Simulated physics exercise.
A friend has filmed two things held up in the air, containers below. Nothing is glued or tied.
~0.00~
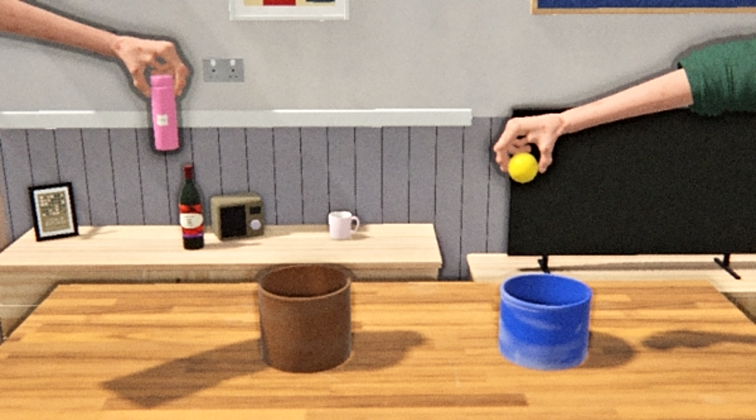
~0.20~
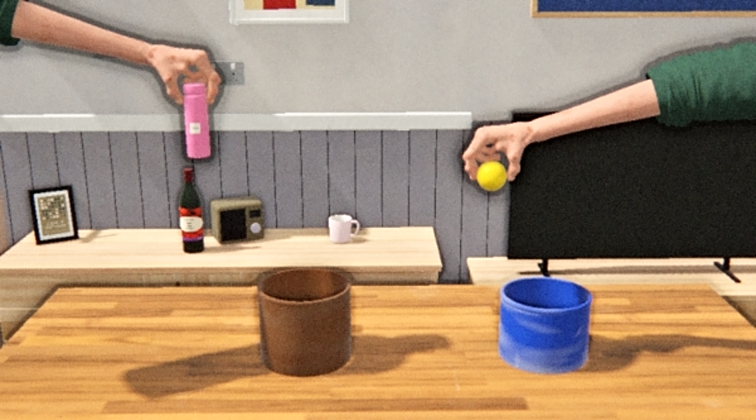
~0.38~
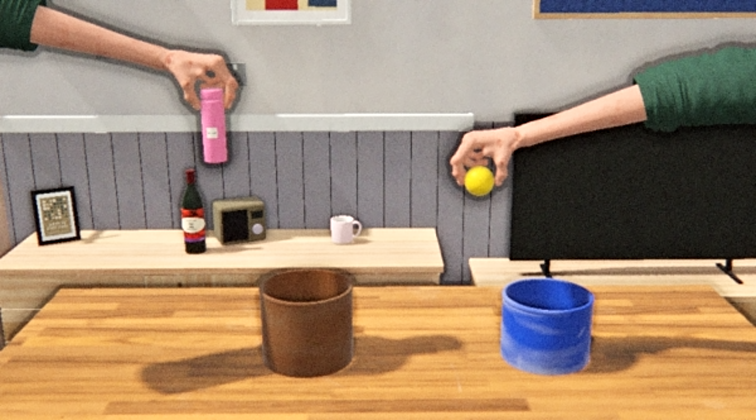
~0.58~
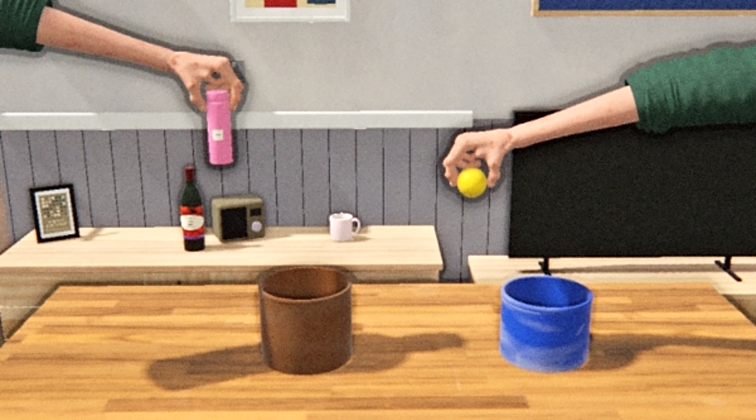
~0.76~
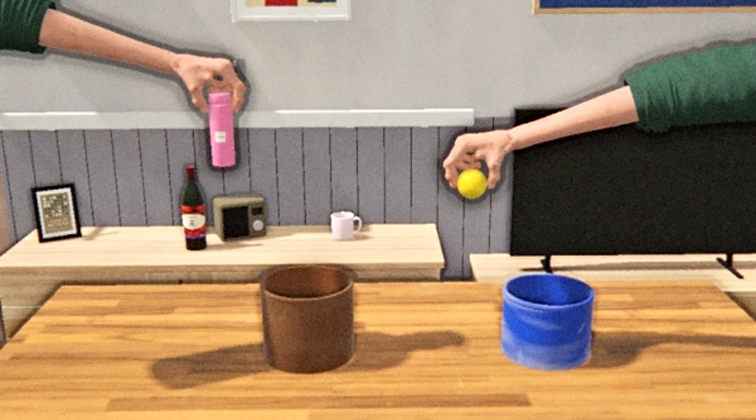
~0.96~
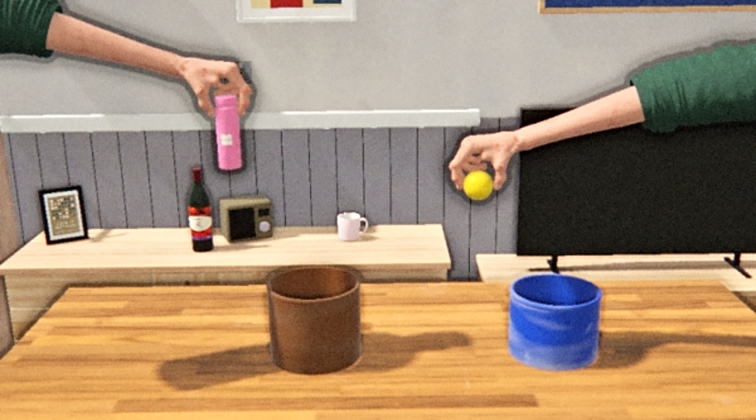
Two hands, one gripping a pink shaker at left and the other a yellow lemon at right, moved inward above a brown pot and a blue pot, then stayed nearly still, holding both up.
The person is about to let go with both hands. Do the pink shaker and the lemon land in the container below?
The pink shaker falls beside it; the lemon falls beside it.
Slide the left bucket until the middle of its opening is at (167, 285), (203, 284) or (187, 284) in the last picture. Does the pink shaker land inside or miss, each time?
Try by try, it is not caught; ends up inside; lands outside.
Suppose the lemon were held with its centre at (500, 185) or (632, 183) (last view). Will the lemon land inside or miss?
The lemon is not caught; lands outside.
Around 1.12 s, pink shaker travelled well along near (231, 169); lemon travelled about its own width near (477, 221).
Around 1.22 s, pink shaker in the air near (236, 253); lemon in the air near (476, 302).
Finally (2.2 s), the pink shaker ends up outside, near (241, 325); the lemon ends up outside, near (475, 339).
